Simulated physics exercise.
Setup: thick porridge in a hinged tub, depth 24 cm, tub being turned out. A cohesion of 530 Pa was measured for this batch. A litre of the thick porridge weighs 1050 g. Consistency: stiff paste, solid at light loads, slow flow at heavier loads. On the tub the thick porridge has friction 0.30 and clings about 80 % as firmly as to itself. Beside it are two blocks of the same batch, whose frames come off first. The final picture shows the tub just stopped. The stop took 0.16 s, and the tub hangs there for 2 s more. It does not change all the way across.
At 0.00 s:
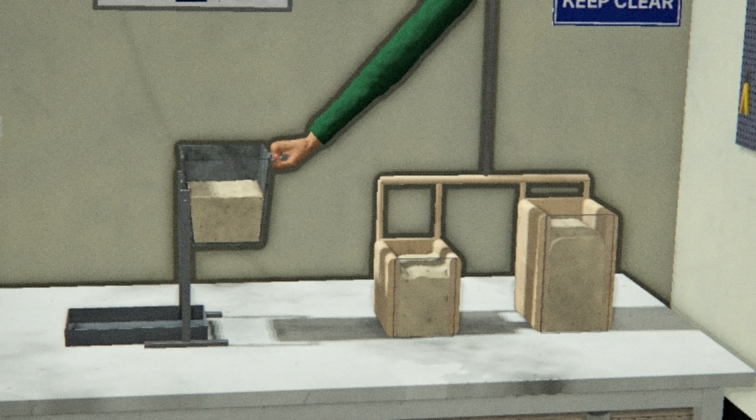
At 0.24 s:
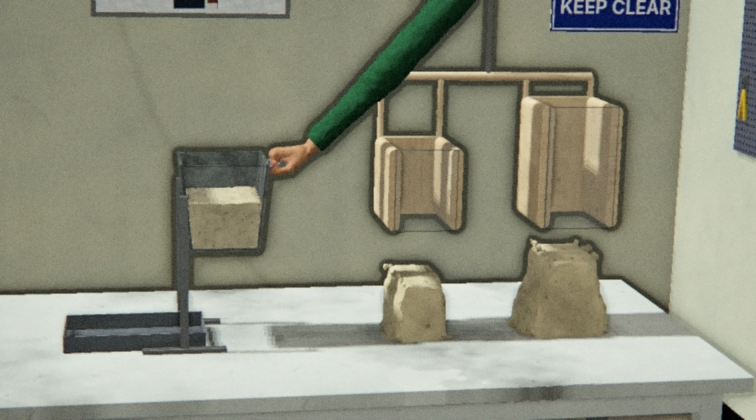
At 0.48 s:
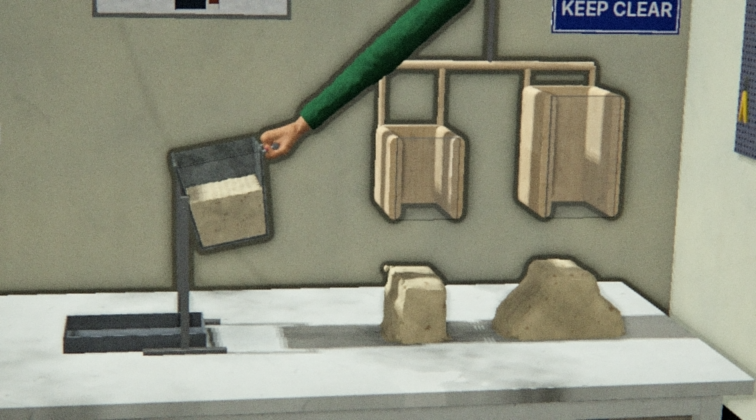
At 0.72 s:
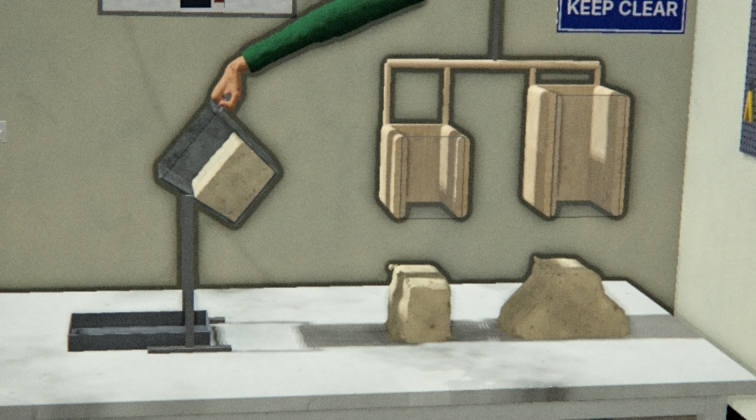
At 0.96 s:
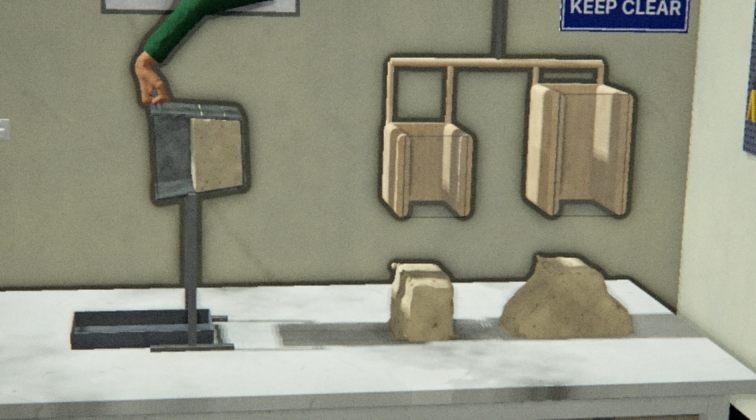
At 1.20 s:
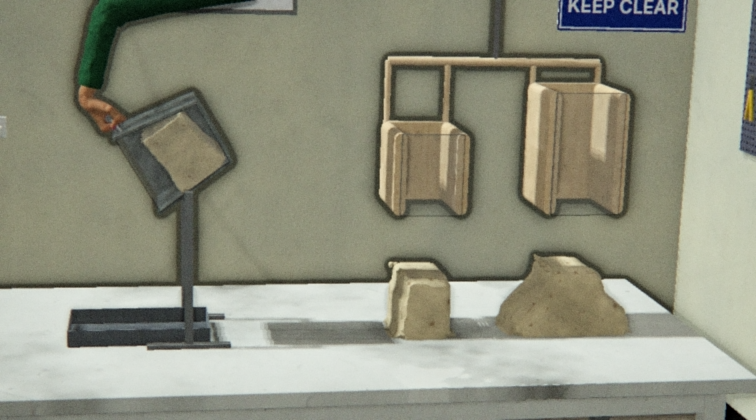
Two pale wooden moulds lift off a pair of beige blocks on the right of a white bench, seen from the front and slightly above, in a room with a grey-beige wall and a blue sign. The left block keeps its shape while the taller right one slumps into a wide mound. A green-sleeved arm then turns a dark tub of beige stuff leftward on its post above a dark tray, past its side, the beige mass still inside, as the view shifts slightly.
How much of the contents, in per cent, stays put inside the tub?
About 0 per cent.
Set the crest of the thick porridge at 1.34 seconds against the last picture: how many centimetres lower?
Roughly 11 cm.
By 1.34 s, the tub is at 121 degrees and holds 80 %.
By 1.51 s, the tub is at 121 degrees and holds 0 %.
By 1.68 s, the tub is at 121 degrees and holds 0 %.
By 1.85 s, the tub is at 121 degrees and holds 0 %.
By 3.20 s, at the end, the tub is at 121 degrees and holds 0 %.
